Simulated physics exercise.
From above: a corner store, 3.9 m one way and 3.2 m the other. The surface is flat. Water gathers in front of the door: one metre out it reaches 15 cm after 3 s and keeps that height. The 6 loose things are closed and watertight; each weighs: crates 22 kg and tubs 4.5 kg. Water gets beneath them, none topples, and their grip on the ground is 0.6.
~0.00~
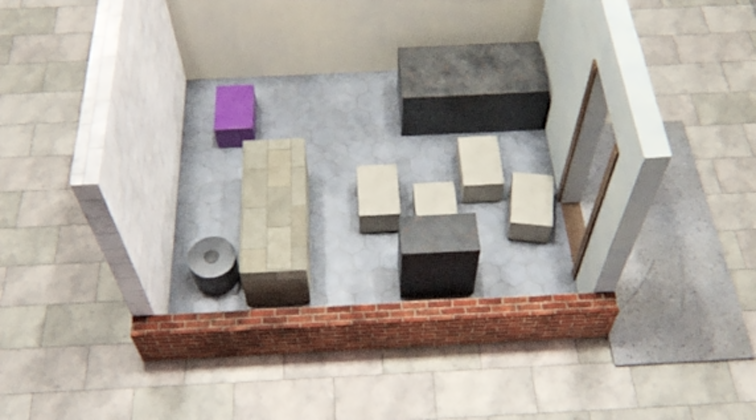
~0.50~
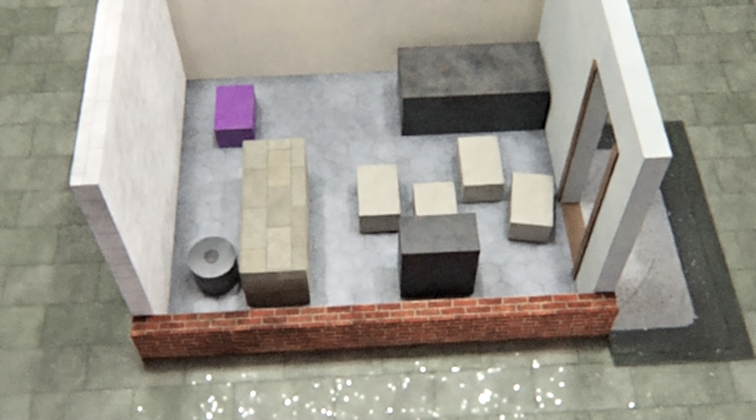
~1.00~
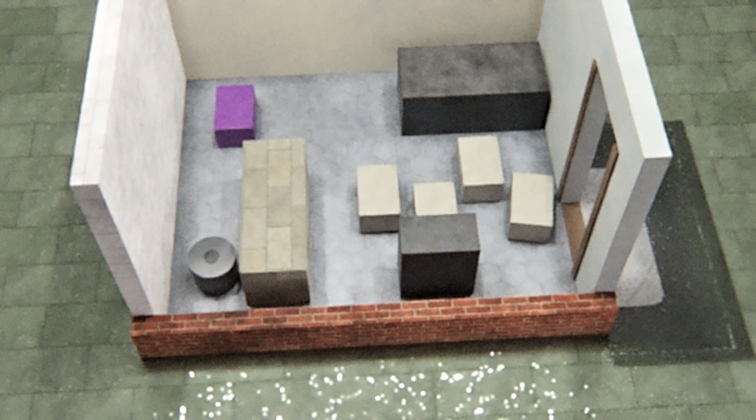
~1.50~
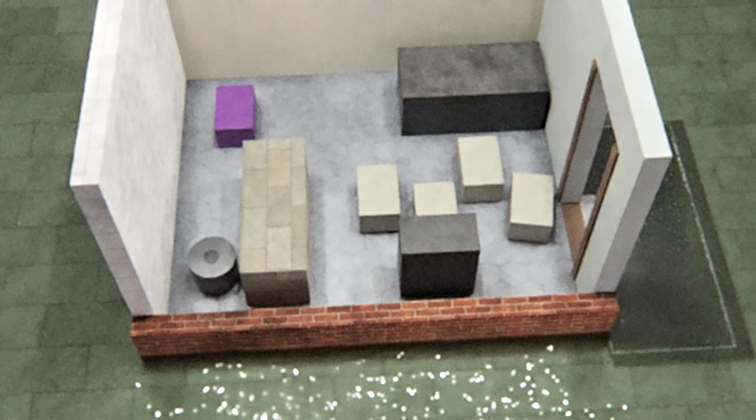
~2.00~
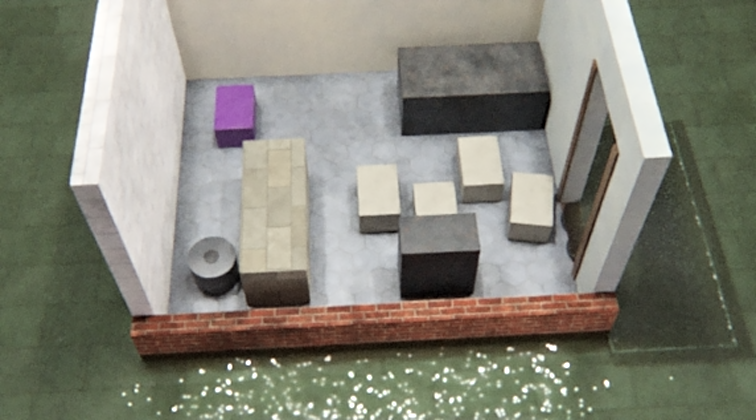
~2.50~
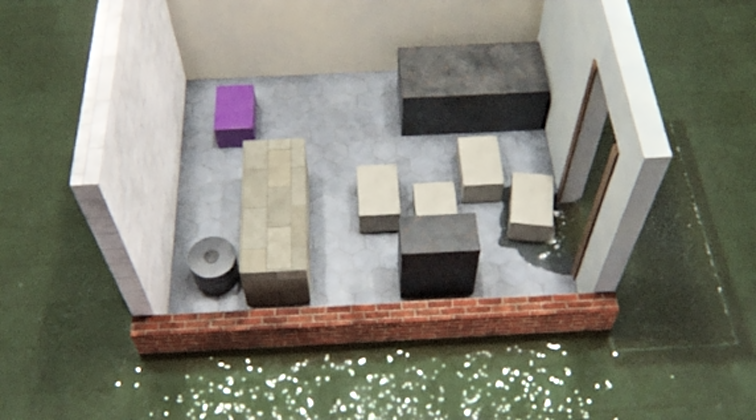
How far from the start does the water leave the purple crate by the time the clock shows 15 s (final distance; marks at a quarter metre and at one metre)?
Purple crate holds its place.
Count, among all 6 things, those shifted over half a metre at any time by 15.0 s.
I count 3.
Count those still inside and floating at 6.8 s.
I count 0.
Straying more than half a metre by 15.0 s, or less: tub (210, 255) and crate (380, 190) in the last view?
In turn: Less, less.
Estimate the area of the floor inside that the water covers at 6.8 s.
About 6.5 m2.
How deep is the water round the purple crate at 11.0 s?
About 5 cm.
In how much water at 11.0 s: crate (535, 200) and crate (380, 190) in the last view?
About 10 and 4 cm.
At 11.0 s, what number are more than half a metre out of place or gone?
By then 0.
After 3.5 s the purple crate is near (234, 107), 0.0 m from its start, aground; 0 afloat.
After 6.8 s the purple crate is near (234, 107), 0.0 m from its start, aground; 0 afloat.
After 11.0 s the purple crate is near (234, 107), 0.0 m from its start, aground; 1 afloat.
After 15.0 s the purple crate is near (234, 107), 0.0 m from its start, aground; 5 afloat.
